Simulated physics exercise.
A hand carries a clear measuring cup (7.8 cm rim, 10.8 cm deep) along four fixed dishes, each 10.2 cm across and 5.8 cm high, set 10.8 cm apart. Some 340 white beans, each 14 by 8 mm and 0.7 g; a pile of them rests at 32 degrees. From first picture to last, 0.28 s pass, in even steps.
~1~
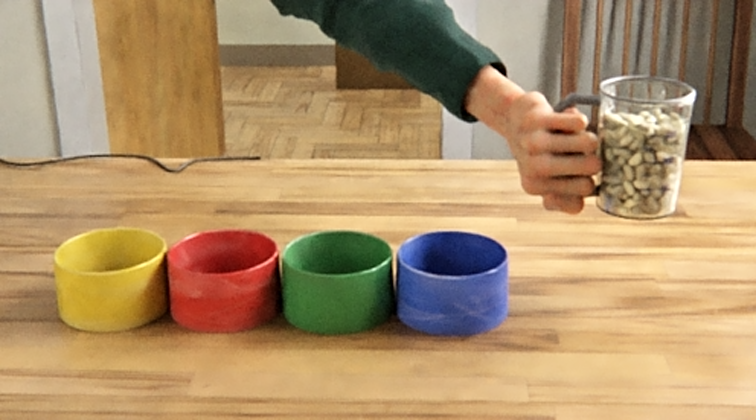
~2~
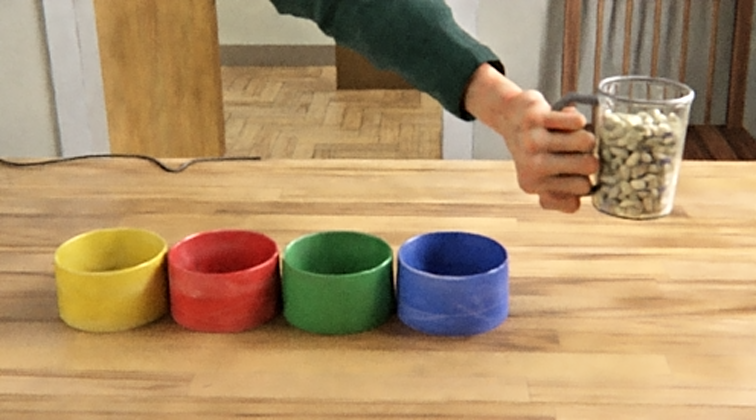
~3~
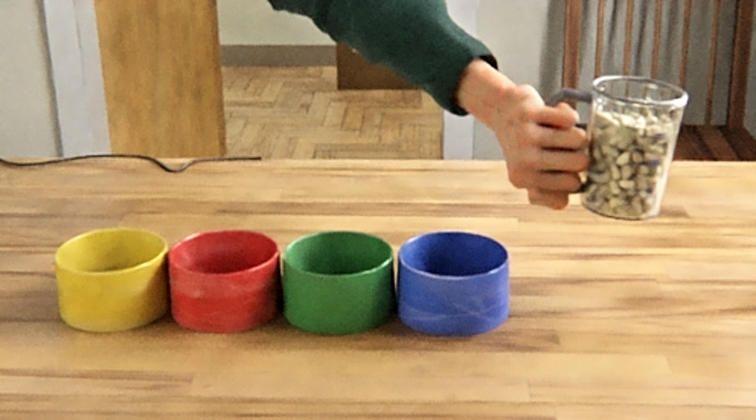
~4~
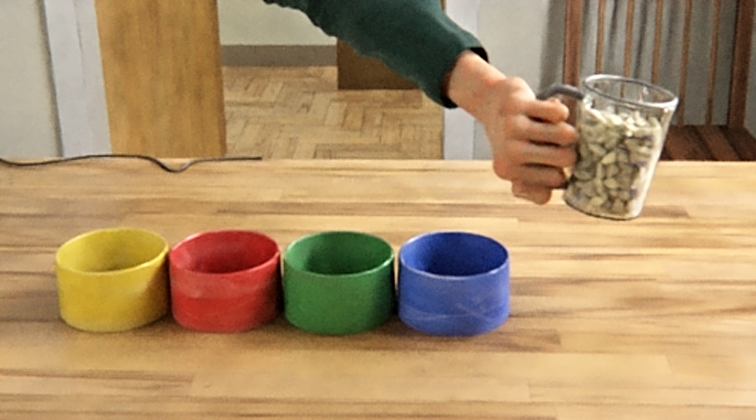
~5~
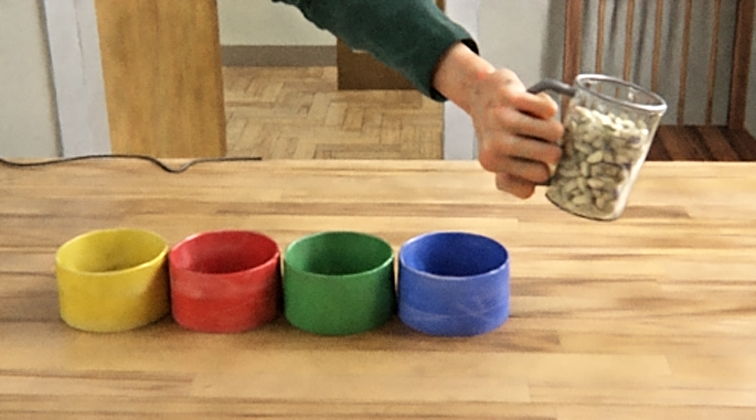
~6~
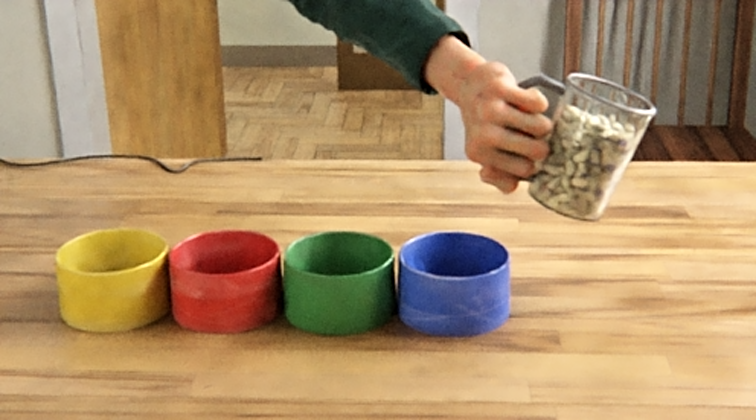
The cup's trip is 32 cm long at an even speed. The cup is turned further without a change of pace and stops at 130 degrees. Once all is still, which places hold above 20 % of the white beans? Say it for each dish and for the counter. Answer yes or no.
Red dish: No; blue dish: No; green dish: Yes; yellow dish: No; on the counter: No.
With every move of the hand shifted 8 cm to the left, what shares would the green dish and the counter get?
Then: Green 20, counter 10.
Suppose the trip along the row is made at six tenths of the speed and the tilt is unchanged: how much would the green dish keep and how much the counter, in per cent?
In that case green 0, counter 20.
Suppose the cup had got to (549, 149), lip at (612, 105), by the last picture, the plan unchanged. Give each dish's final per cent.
Red 0; blue 0; green 100; yellow 0.
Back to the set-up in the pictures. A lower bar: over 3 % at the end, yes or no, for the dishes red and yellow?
Red no; yellow no.
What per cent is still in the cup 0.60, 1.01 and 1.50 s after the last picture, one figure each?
About 100, 90, 0.
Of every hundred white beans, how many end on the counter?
Some 0 per cent.
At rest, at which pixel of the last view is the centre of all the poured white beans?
At about (350, 284).
Then, 0.60 s after the last picture, tilt 71 degrees; cup holds 100 %.
Then, 1.01 s after the last picture, tilt 106 degrees; cup holds 90 %, blue 10 %.
Then, 1.50 s after the last picture, tilt 130 degrees; cup holds 0 %, blue 10 %, green 85 %.
In the end, red 0 %, blue 10 %, green 90 %, yellow 0 %, counter 0 %.
